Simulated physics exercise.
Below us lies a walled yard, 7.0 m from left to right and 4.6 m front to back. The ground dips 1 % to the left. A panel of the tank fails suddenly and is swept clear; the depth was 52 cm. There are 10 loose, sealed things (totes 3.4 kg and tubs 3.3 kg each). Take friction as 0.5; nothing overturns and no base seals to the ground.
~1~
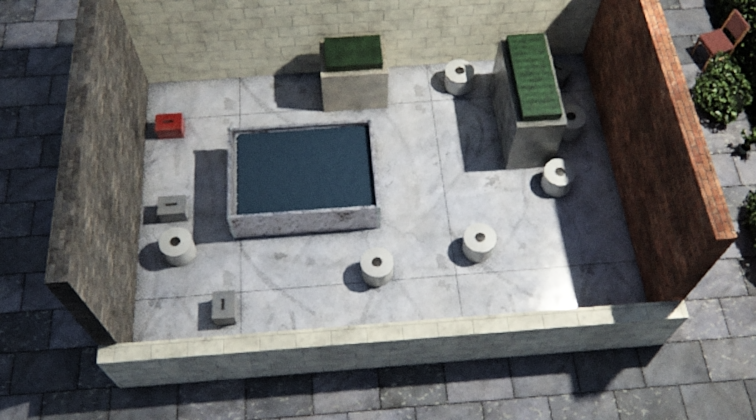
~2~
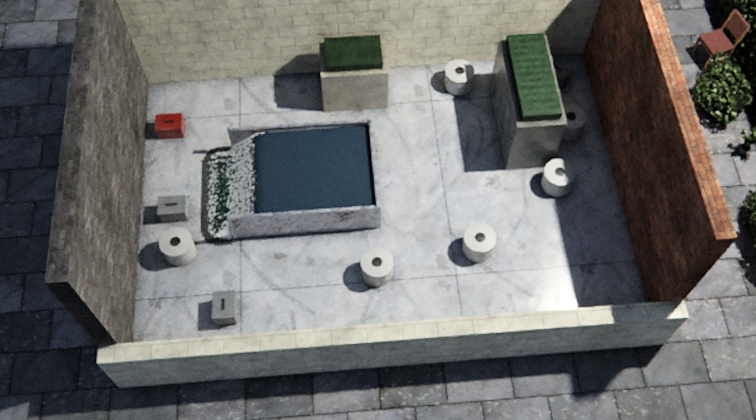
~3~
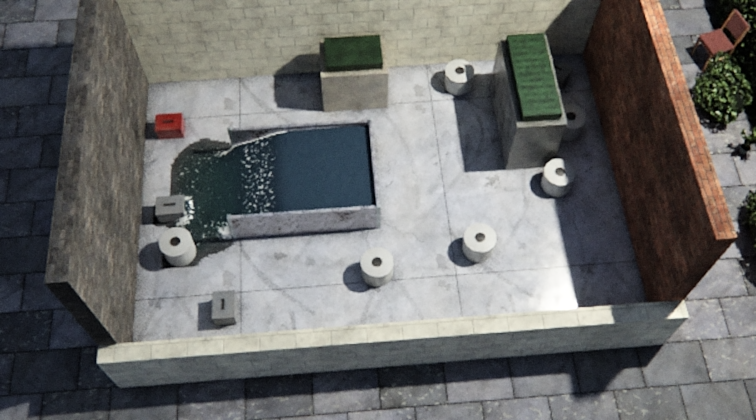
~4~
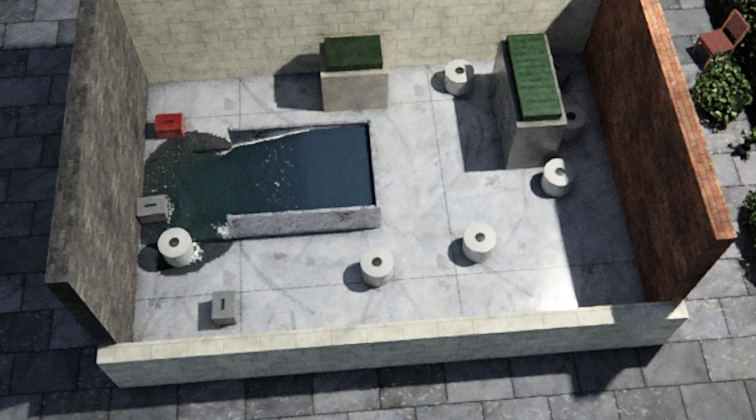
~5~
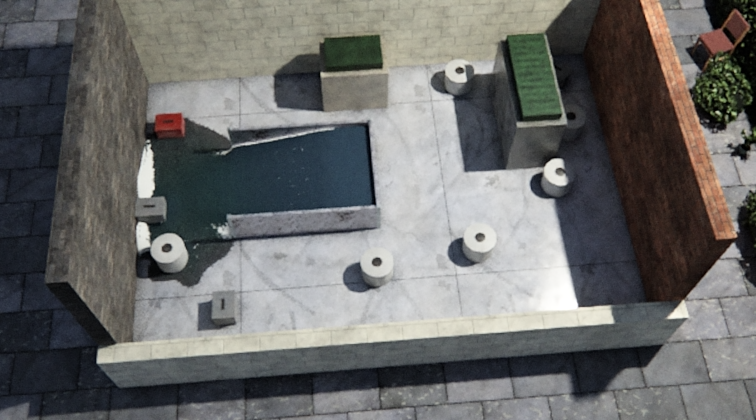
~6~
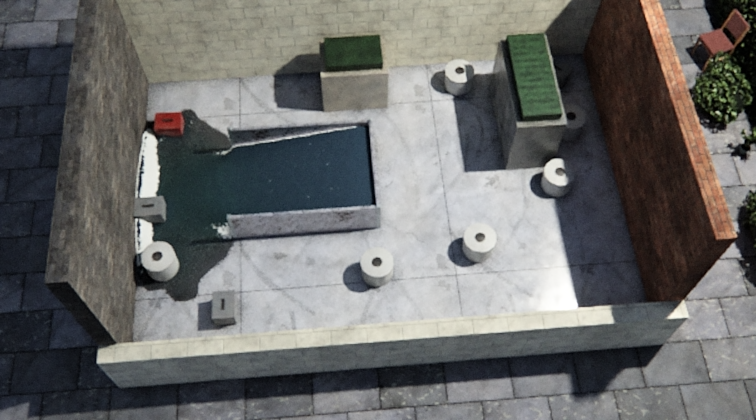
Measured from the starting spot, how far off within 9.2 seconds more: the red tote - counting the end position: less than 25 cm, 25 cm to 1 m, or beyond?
The red tote travels far.
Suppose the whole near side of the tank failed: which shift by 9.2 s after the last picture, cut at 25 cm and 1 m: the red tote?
Then the red tote travels far.
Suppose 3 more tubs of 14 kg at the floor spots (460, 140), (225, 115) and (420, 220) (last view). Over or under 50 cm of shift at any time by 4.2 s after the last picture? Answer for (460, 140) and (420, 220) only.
In turn: Under, less.
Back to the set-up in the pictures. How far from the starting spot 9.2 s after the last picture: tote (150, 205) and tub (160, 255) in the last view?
In that order: 650 cm, 300 cm.
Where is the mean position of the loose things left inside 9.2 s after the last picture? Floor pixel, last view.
Around (524, 147).
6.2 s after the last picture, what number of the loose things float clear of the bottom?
I count 8.
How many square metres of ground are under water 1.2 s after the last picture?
Some 8.5 m2.
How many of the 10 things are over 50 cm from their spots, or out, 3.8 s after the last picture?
By then 5.
Then, 1.2 s after the last picture the red tote is near (210, 74), 1.0 m from its start, afloat; 3 afloat.
Then, 3.8 s after the last picture the red tote is near (375, 110), 3.1 m from its start, afloat; 3 afloat.
Then, 6.2 s after the last picture the red tote is near (489, 116), 4.8 m from its start, afloat; 8 afloat.
Then, 9.2 s after the last picture the red tote is near (486, 184), 4.9 m from its start, afloat; 10 afloat.
